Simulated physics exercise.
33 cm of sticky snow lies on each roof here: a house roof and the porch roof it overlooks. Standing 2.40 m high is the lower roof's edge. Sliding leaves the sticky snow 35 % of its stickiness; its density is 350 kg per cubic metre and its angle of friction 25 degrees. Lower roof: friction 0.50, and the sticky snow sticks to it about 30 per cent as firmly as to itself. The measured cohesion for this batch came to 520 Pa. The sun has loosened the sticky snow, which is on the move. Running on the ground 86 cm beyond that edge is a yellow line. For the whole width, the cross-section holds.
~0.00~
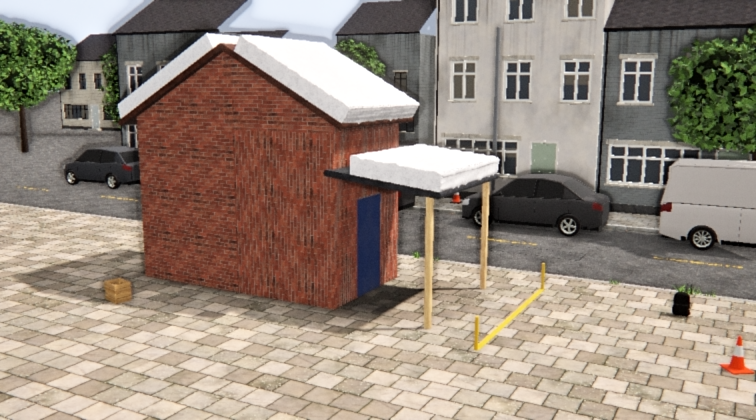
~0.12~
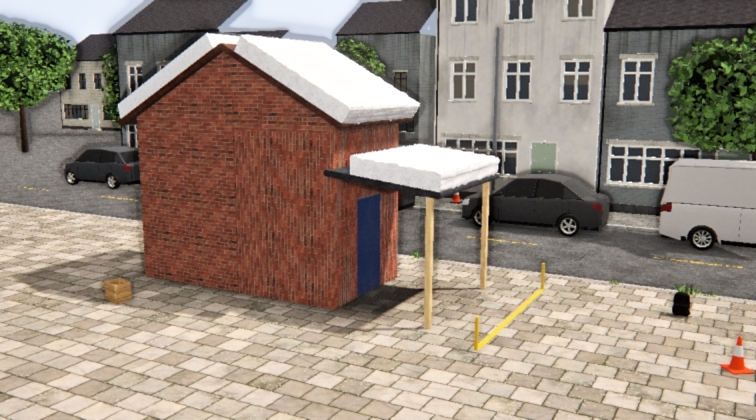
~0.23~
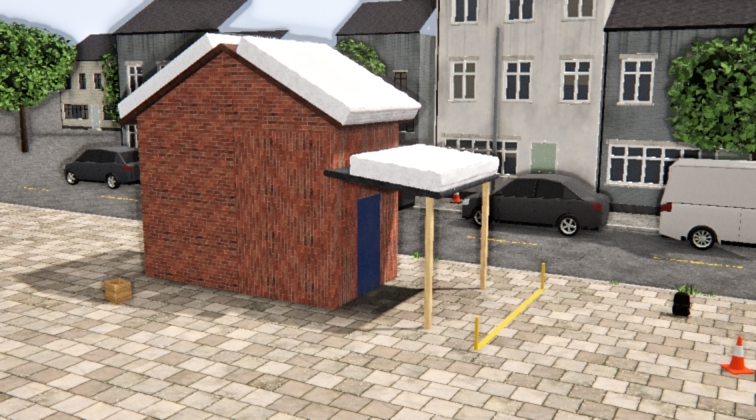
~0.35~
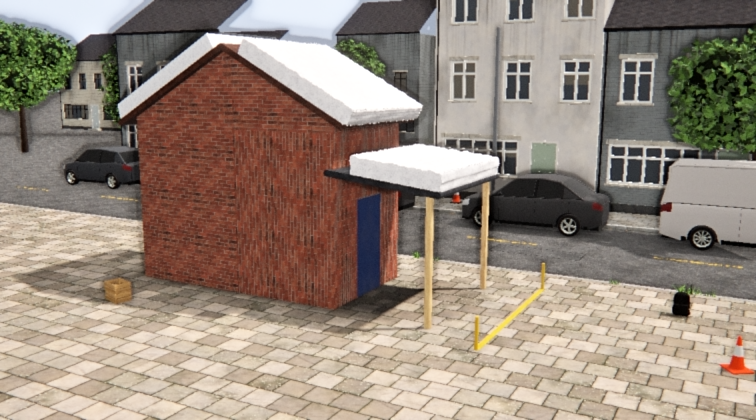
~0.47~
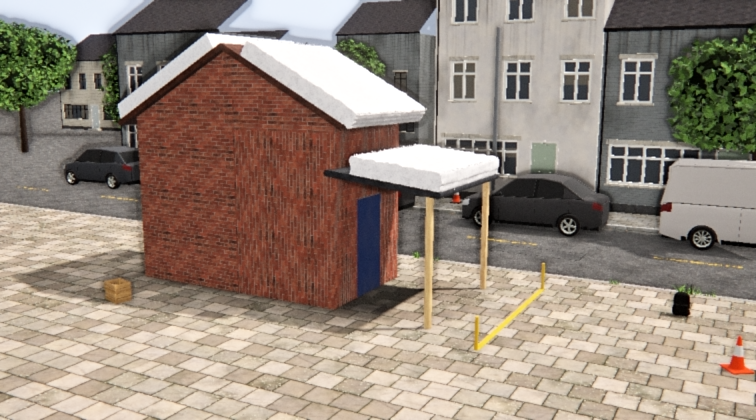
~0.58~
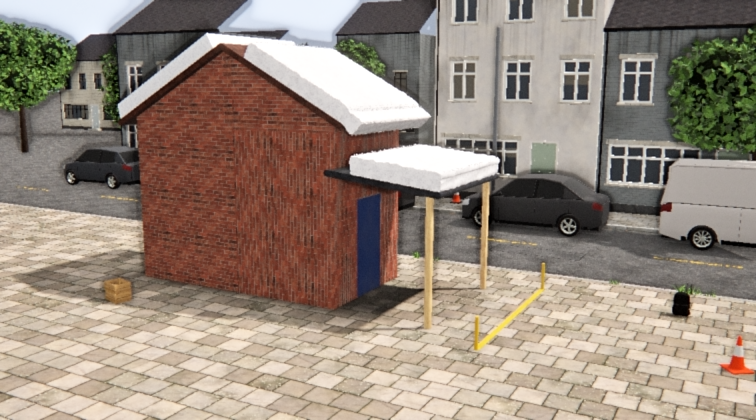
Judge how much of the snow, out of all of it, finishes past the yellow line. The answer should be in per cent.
The part past the yellow line is close to 6 %.
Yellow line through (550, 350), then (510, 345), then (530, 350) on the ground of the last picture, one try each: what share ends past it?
0 %, 2 %, 1 %.
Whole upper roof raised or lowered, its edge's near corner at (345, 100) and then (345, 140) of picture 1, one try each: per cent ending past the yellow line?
The first try gives about 25 % and the second about 0 %.
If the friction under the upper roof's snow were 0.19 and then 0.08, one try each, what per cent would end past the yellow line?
20 %, then 30 %.
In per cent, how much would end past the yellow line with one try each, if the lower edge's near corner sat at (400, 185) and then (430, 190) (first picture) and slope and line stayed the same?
Try 1: Near 30 %; try 2: Near 12 %.
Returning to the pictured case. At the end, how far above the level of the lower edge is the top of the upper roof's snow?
0.9 m, give or take.
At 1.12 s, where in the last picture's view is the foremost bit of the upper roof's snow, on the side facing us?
At roughly (384, 157).
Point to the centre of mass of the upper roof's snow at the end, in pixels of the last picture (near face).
I'd put it at around pixel (398, 190).
By 1.12 s, none is below the lower edge and 0 % is past the line.
By 1.74 s, none is below the lower edge and 0 % is past the line.
By 2.37 s, 1 % is below the lower edge and 0 % is past the line.
By 3.00 s, 15 % is below the lower edge and 4 % is past the line.
By 4.30 s, at the end, 19 % is below the lower edge and 6 % is past the line.
